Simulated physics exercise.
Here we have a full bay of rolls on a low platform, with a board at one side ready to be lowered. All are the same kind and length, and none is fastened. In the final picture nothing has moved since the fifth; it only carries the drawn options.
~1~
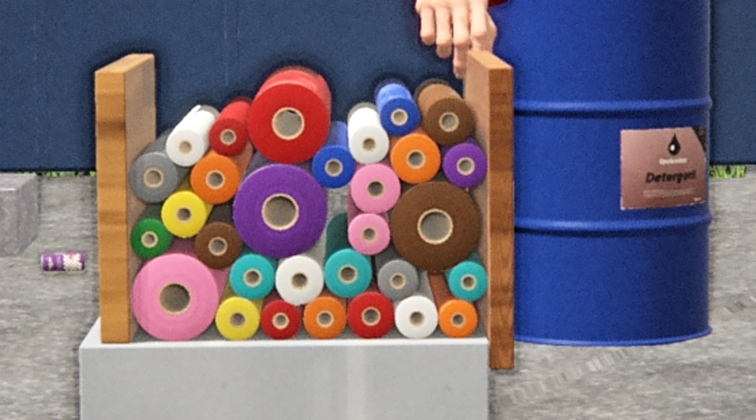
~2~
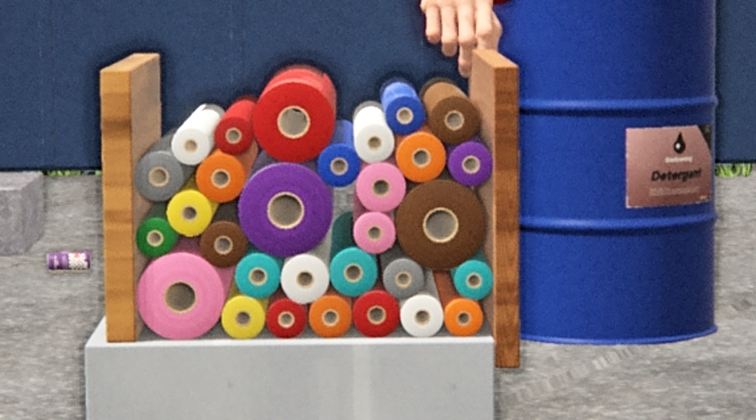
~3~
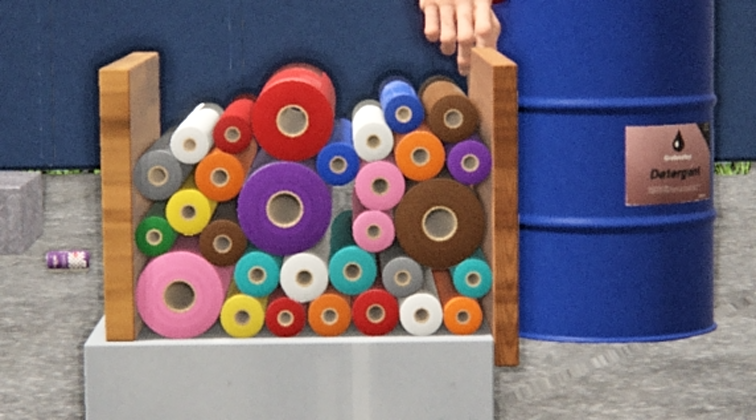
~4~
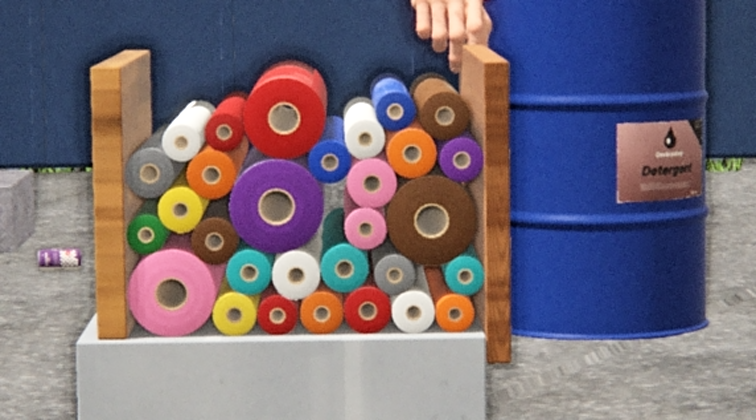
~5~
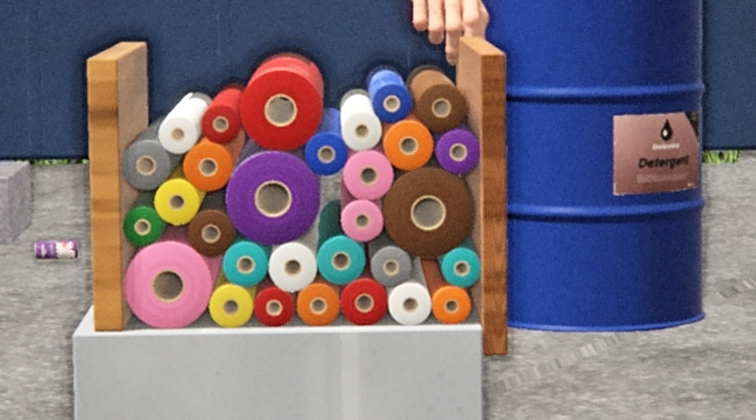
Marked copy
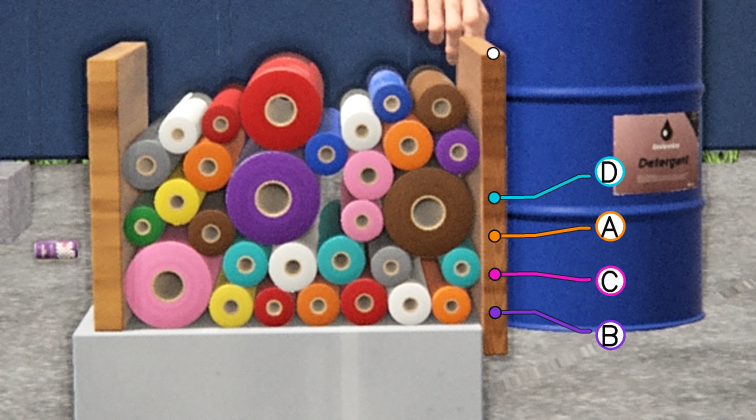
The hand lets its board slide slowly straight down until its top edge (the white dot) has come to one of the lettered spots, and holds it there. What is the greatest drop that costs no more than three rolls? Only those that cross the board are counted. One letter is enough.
The last mark within the limit is C.
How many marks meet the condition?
Three of the four.
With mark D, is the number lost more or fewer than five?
At D, fewer than five.
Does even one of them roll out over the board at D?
Yes, at D.
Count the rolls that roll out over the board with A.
With A, two.
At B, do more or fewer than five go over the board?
More than five.
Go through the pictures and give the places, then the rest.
A white roll (186, 147); side board (486, 195); a pink roll (175, 298), in the first picture.
A pink roll (181, 297); a white roll (422, 316), in the second picture.
A turquoise roll (353, 271); a pink roll (373, 231), in the third picture.
A grey roll (150, 173); a white roll (182, 143), in the fourth picture.
Side board (479, 181); a pink roll (168, 286); a white roll (410, 304), in the fifth picture.
On the marked copy, A at (494, 236); B at (495, 313); C at (495, 274); D at (494, 197); the white dot at (493, 54).
Following C. Soon after the start, top of the board (481, 152).
Later, top of the board (482, 263).
In the end, top of the board (482, 273), two out over the board.
As for the rest, A two out over the board; B more than three out over the board; D two out over the board.
